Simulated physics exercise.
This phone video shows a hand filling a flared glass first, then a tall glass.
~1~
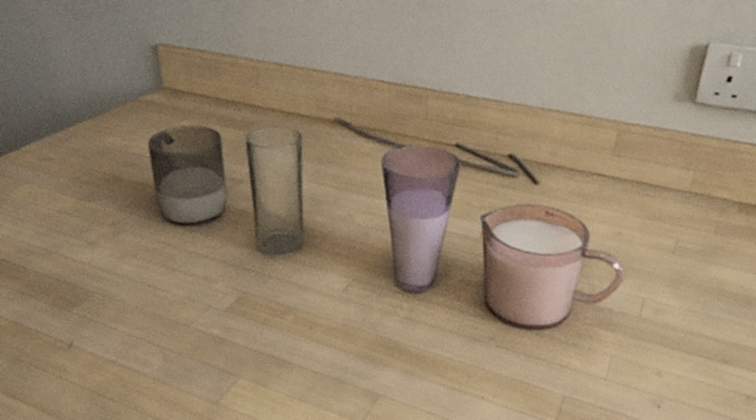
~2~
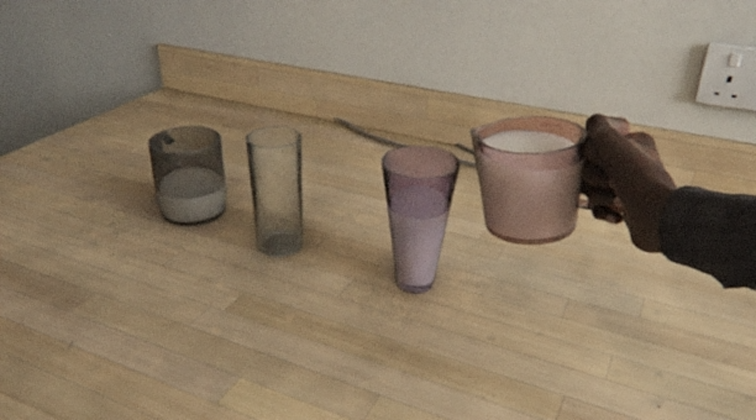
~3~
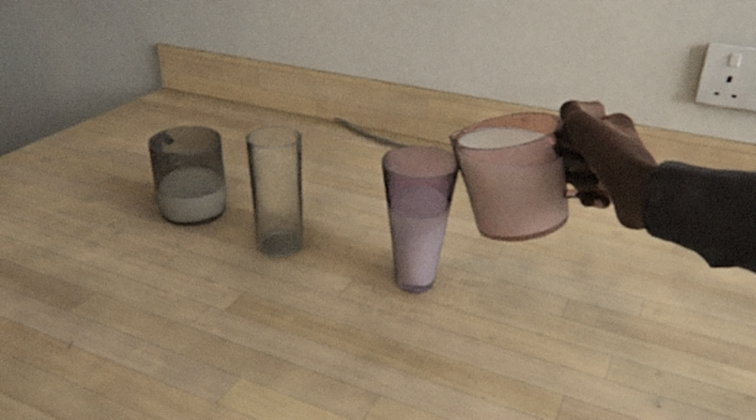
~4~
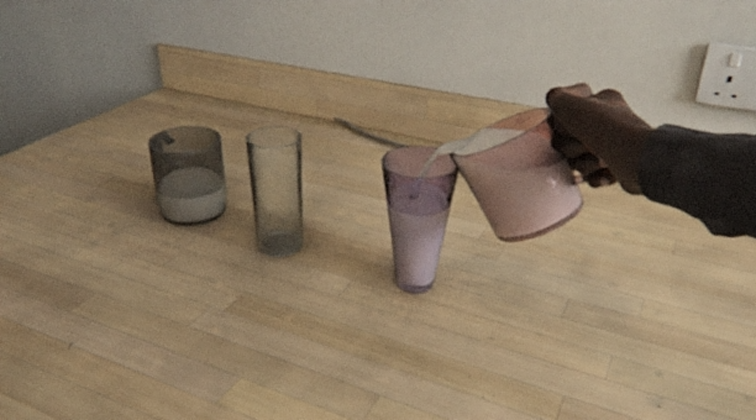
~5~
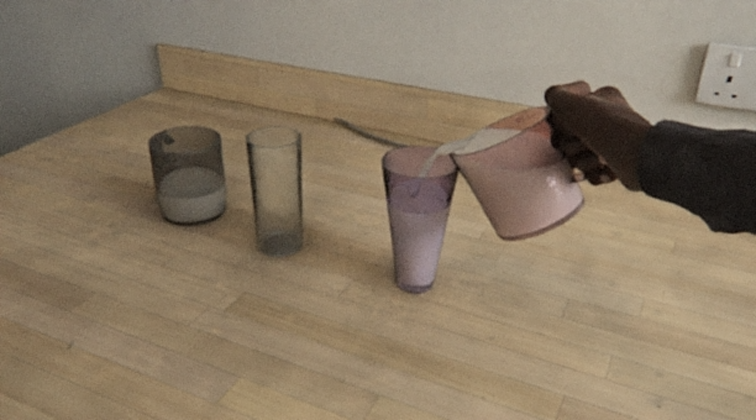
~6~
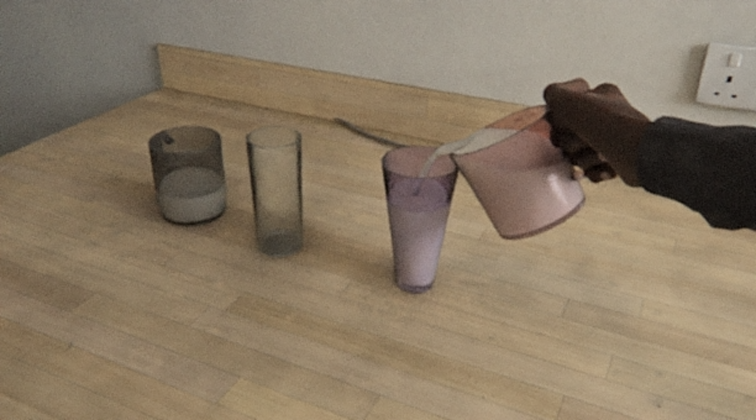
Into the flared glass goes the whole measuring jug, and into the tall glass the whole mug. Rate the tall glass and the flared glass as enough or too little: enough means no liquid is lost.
Tall glass - enough; flared glass - too little.
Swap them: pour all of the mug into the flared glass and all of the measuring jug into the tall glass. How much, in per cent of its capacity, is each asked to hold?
The first comes to 90 per cent and the second to 140 per cent.
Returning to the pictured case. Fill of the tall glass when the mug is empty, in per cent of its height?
Fill level: About 55 percent.
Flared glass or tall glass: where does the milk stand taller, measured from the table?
The right one.
A moment on, the flared glass is full to the brim and overflowed.
When it is over, the tall glass is about half full; the flared glass is full to the brim and overflowed.
